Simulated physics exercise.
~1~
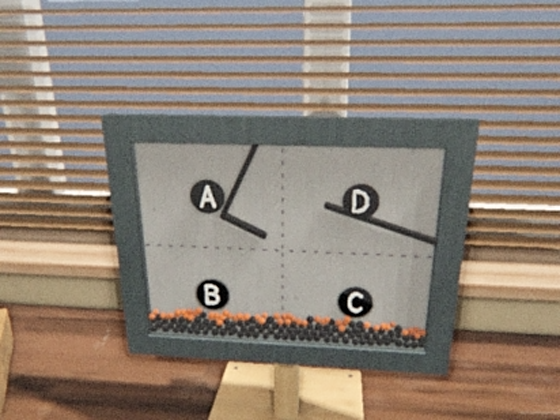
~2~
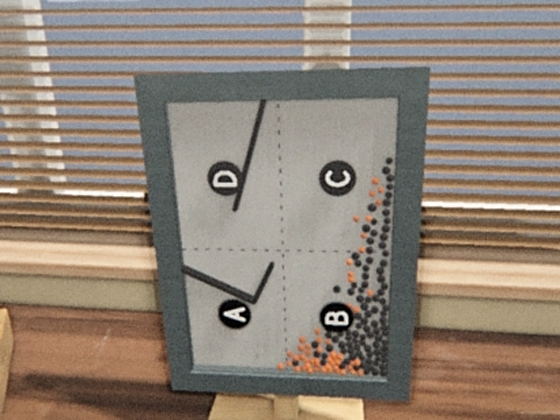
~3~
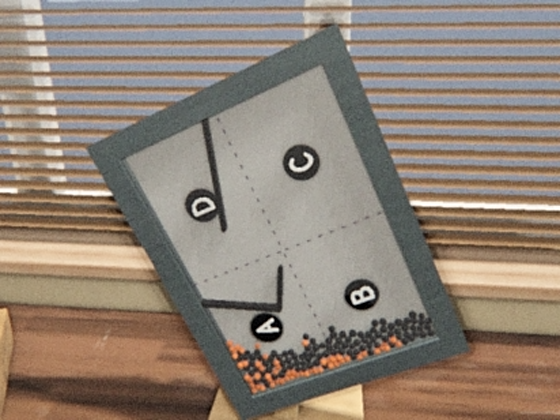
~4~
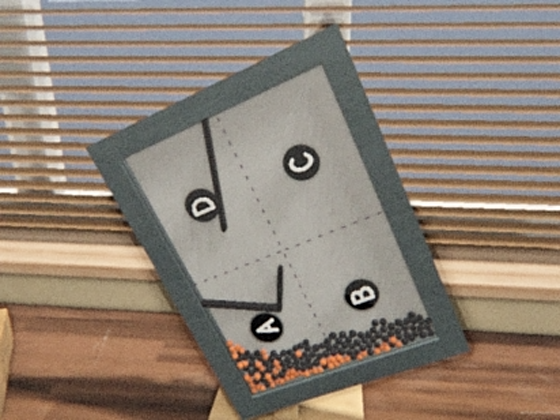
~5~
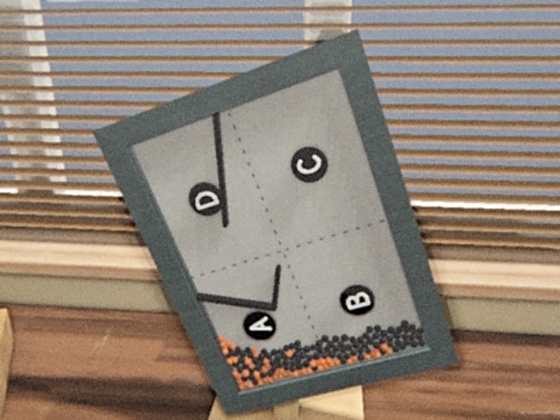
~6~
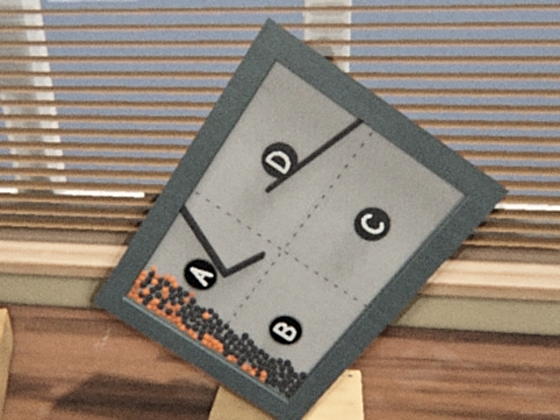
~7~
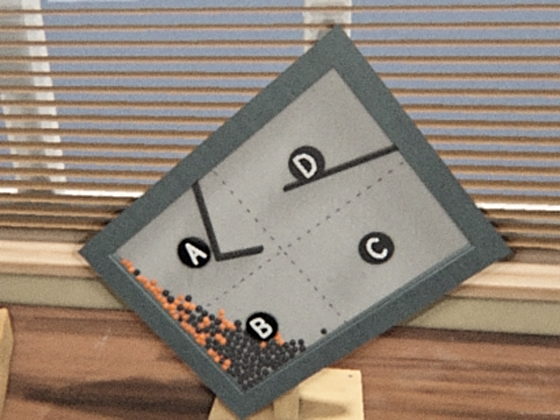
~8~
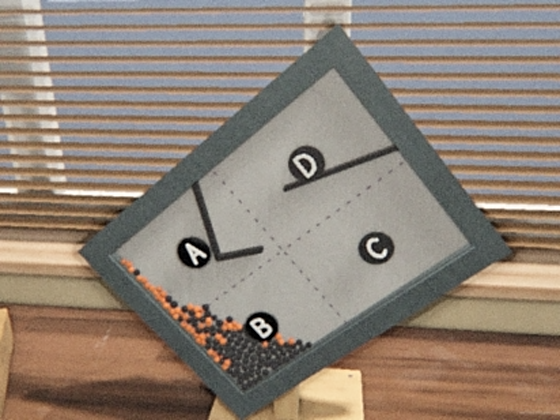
A framed box of black and orange beads turns anticlockwise, swings partway back, beads settling mostly by B.
